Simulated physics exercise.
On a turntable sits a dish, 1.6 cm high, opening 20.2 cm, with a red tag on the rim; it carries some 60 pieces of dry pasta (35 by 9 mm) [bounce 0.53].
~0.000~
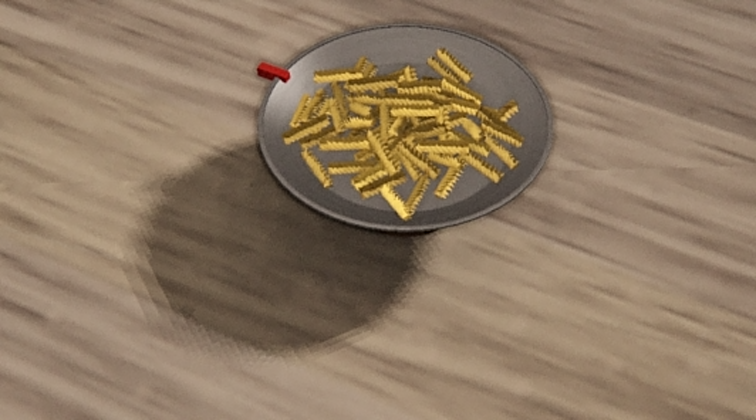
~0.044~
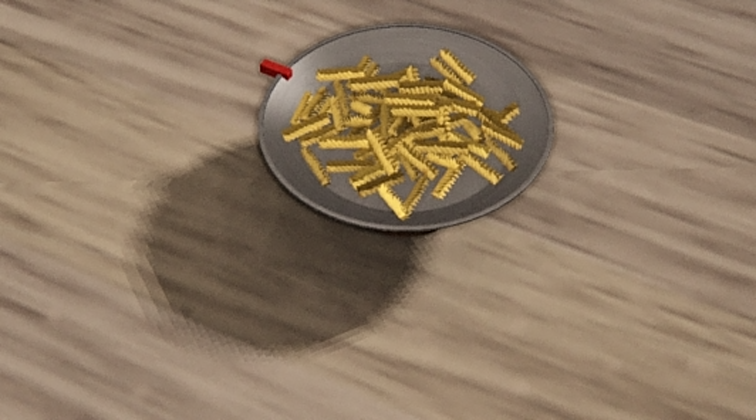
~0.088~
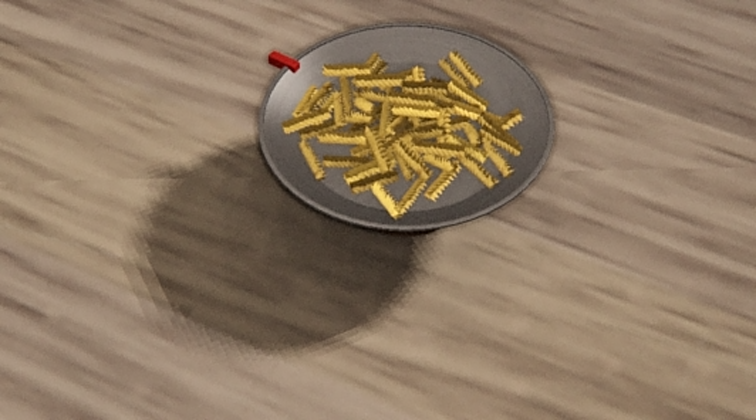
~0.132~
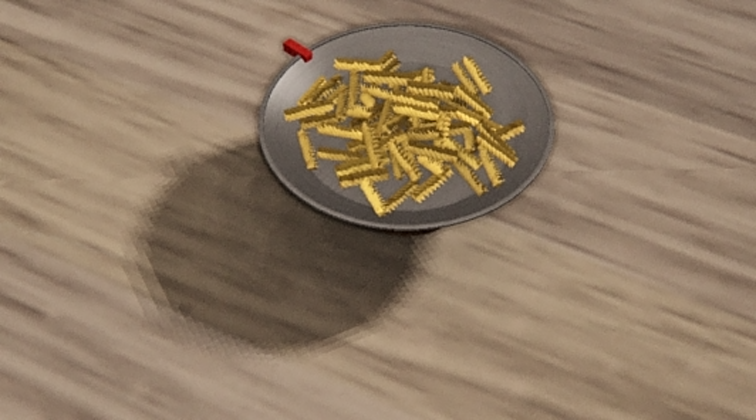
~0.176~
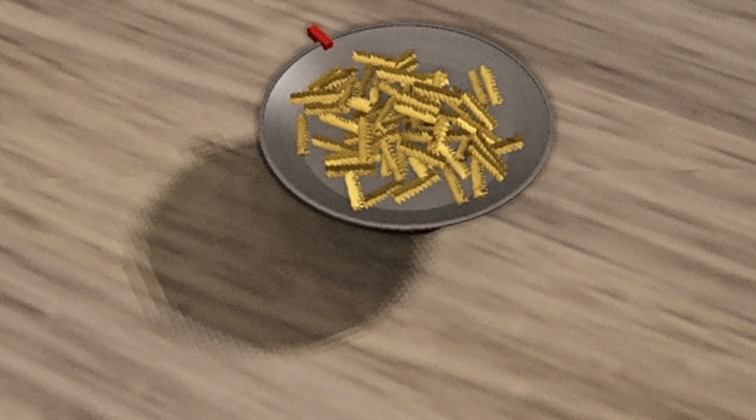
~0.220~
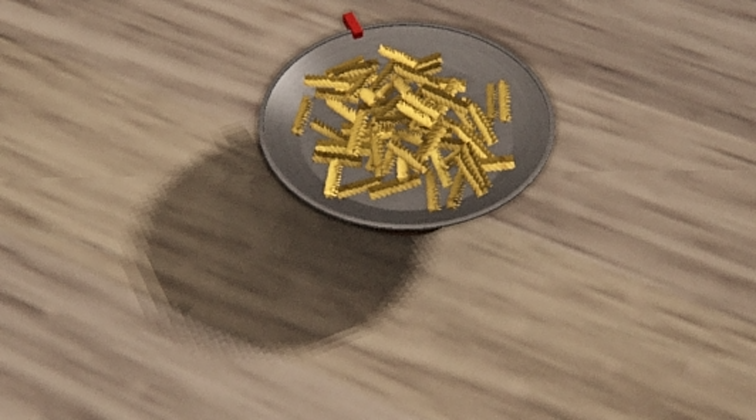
A gray dish piled with short yellow pasta pieces and marked by a red tag on its rim turned clockwise above a wooden surface, barely moving at first, then faster, carrying the pasta around.
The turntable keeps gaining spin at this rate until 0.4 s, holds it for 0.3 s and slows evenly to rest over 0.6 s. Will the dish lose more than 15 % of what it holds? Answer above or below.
Share spilt, set against 15 %: Above.
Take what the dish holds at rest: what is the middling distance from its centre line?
About 5.5 cm.
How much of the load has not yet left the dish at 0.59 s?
Roughly 65 per cent.
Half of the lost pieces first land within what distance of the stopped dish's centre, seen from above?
About 18 cm.
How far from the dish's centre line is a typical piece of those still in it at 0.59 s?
Some 7.5 cm.
After 0.59 s, dish 65 %, in the air 30 %; middle of the pieces not yet landed near (403, 125).
Then, at 0.90 s, fallen right of where it stops 15 %, fallen left of where it stops 20 %, fallen behind where it stops 15 %, fallen in front of where it stops 20 %, dish 30 %; middle of the pieces not yet landed near (406, 119).
After 1.18 s, fallen right of where it stops 15 %, fallen left of where it stops 20 %, fallen behind where it stops 15 %, fallen in front of where it stops 20 %, dish 25 %; middle of the pieces not yet landed near (422, 125).
Then, at 1.45 s, fallen right of where it stops 15 %, fallen left of where it stops 20 %, fallen behind where it stops 15 %, fallen in front of where it stops 20 %, dish 25 %; middle of the pieces not yet landed near (431, 116).
In the end, at 2.7 s, fallen right of where it stops 15 %, fallen left of where it stops 20 %, fallen behind where it stops 15 %, fallen in front of where it stops 20 %, dish 25 %.
